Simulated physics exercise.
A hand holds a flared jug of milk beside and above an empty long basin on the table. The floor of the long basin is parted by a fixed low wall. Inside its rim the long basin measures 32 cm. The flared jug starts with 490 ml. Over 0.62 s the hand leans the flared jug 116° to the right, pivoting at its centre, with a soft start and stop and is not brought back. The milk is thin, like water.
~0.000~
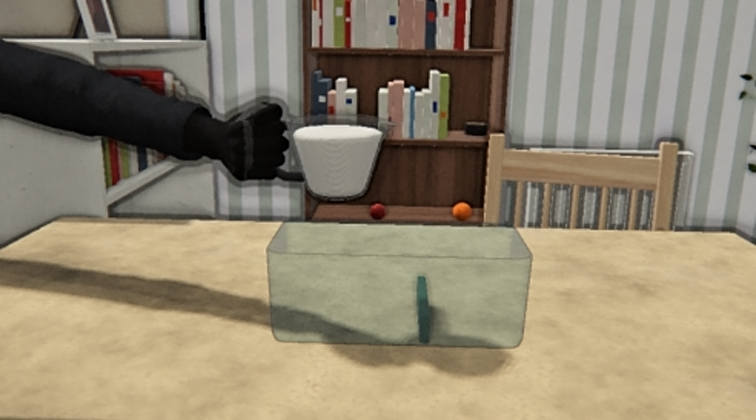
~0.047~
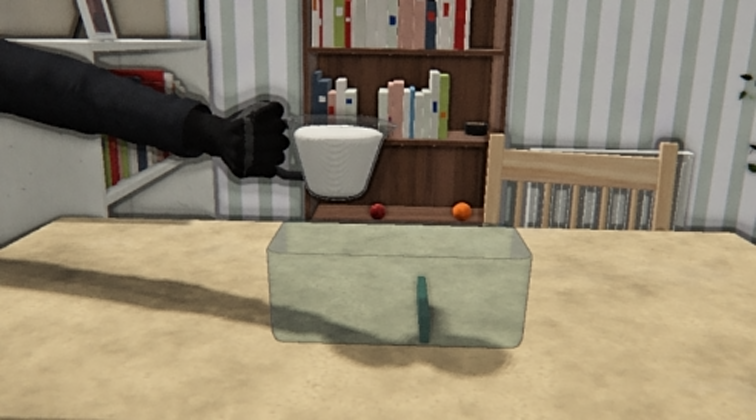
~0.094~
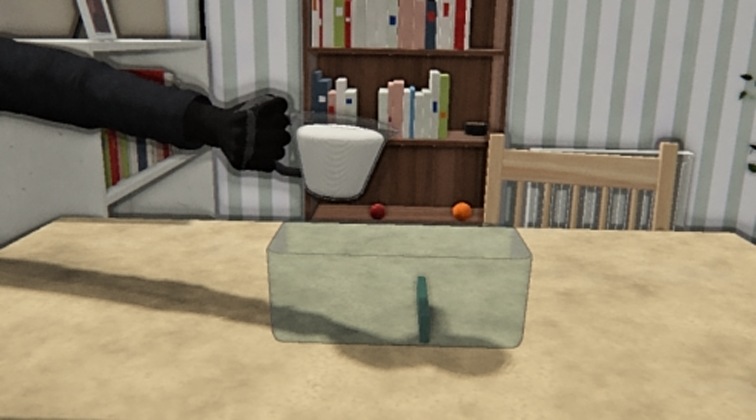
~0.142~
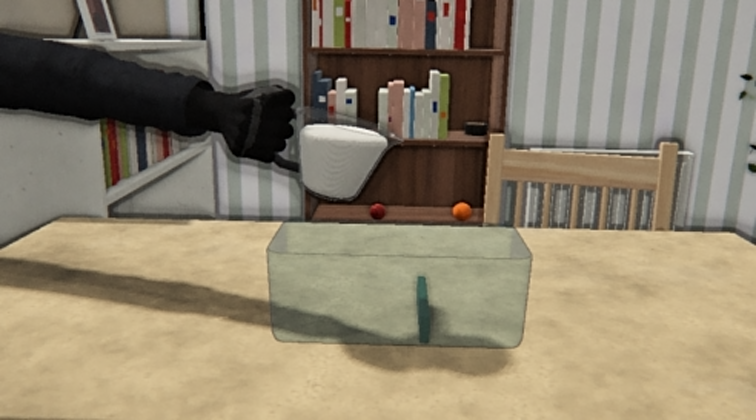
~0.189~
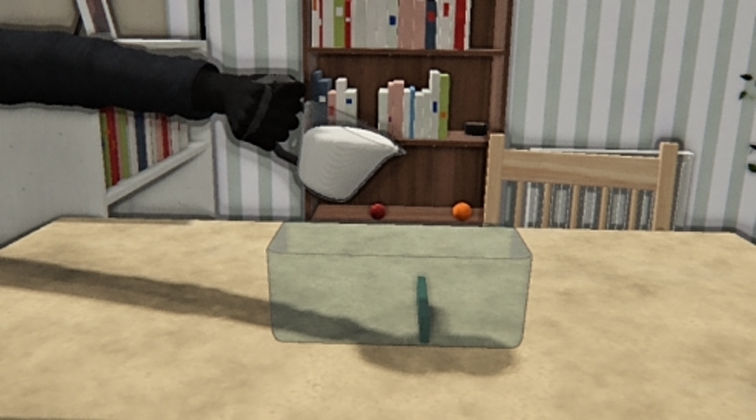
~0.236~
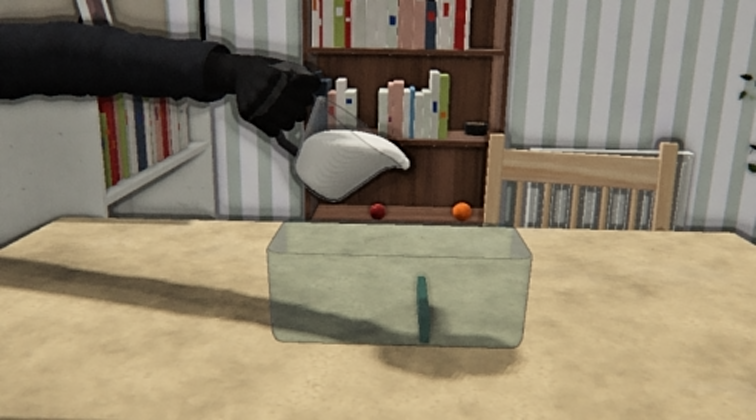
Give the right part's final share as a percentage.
About 38 per cent.
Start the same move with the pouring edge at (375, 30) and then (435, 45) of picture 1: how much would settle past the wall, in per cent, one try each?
In turn about 30 and 65 per cent.
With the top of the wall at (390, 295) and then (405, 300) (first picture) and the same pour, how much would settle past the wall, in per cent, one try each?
First 80, then 60 per cent.
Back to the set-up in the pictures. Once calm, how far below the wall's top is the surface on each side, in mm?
Some 26 mm on the left and 24 mm on the right.
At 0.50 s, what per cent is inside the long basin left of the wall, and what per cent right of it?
Left about 26, right about 36.
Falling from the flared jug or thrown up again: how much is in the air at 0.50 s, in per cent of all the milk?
Some 18 per cent.
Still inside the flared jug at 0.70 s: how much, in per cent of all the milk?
Some 0 per cent.
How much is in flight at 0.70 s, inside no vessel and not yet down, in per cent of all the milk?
Some 5 per cent.
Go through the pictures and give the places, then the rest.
In the first frame, it leans 0°; its right rim is at (398, 123); the milk meets the walls at (294, 131) and (383, 133); the long basin's rim runs from (276, 236) to (523, 242); the wall's top is at (423, 296).
In the second frame, it leans 2°; its right rim is at (399, 125); the milk meets the walls at (295, 130) and (383, 134).
In the third frame, it leans 6°; its right rim is at (402, 130); the milk meets the walls at (298, 128) and (385, 136).
In the fourth frame, it leans 14°; its right rim is at (405, 140); the milk meets the walls at (301, 128) and (389, 138).
In the fifth frame, it leans 25°; its right rim is at (406, 152); the milk meets the walls at (305, 131) and (398, 144).
In the sixth frame, it leans 37°; its right rim is at (406, 166); the milk meets the walls at (304, 140) and (396, 154); 4 per cent is over the edge.
By 0.50 s the tilt is 106° and 20 per cent is still to pour, 26 is left of the wall and 37 right of it.
By 0.70 s the tilt is 116° and 0 per cent is still to pour, 59 is left of the wall and 37 right of it.
By 0.90 s the tilt is 116° and 0 per cent is still to pour, 58 is left of the wall and 38 right of it.
By 1.12 s the tilt is 116° and 0 per cent is still to pour, 58 is left of the wall and 38 right of it.
At rest 58 per cent lies left of the wall, 38 right of it and 3 outside.
